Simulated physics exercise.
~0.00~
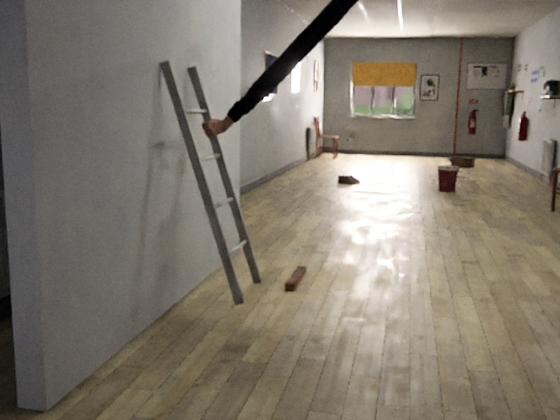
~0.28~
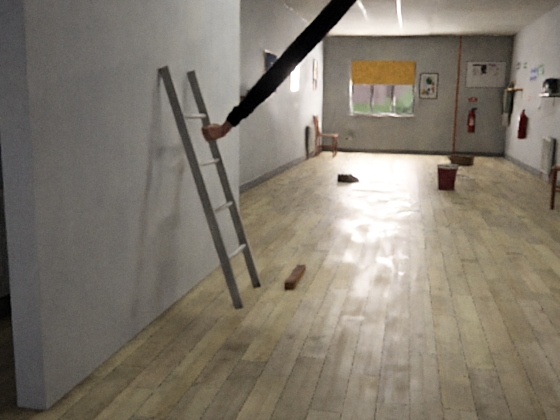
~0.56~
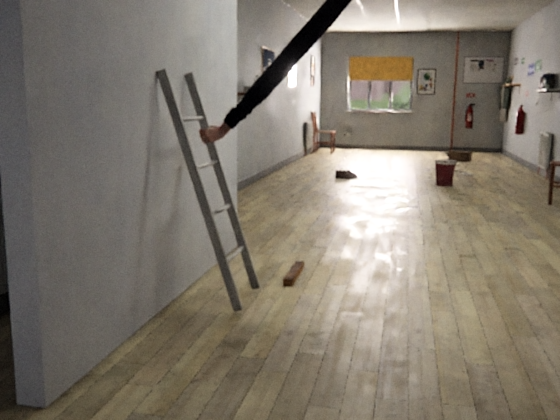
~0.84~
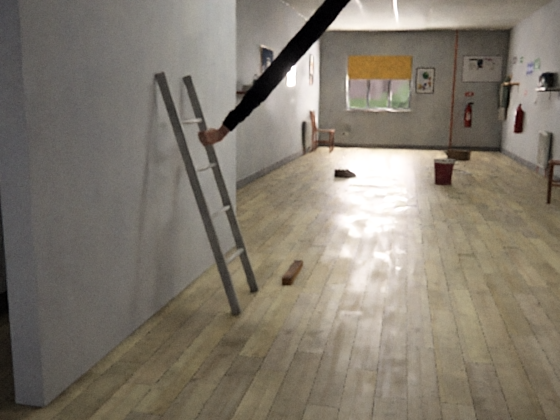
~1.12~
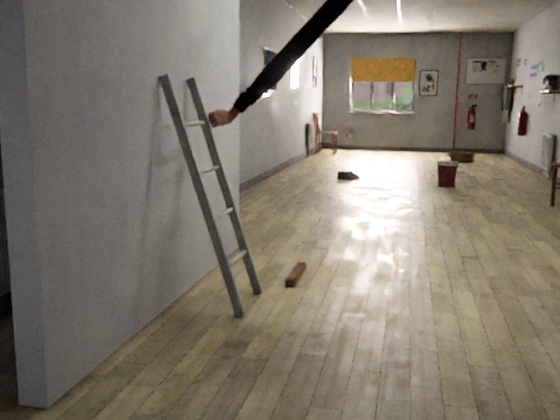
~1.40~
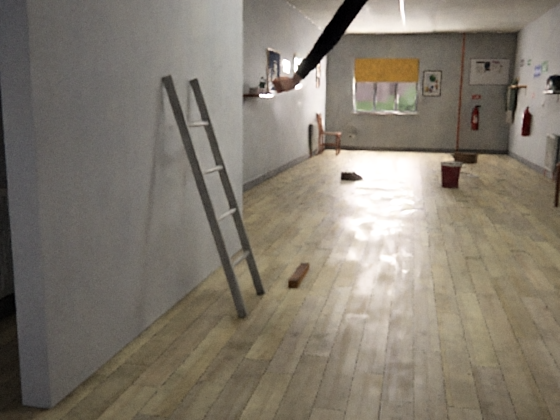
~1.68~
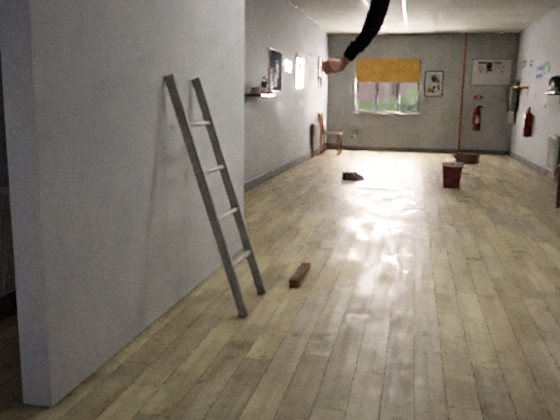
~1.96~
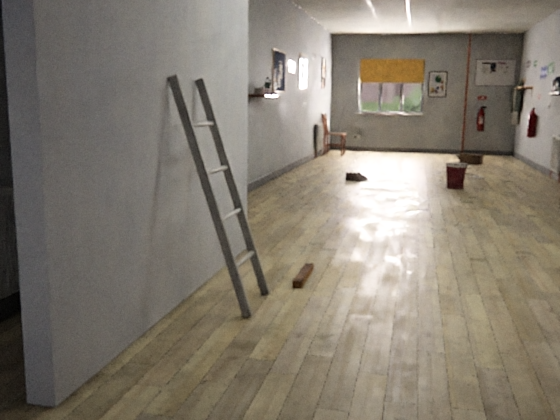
The footage shows a hand holding a light-coloured ladder against a pale wall on the left, its foot on a wooden floor near a small batten. The ladder shifts slightly lower, then the hand lets go and withdraws upward out of view, leaving the ladder leaning in place.
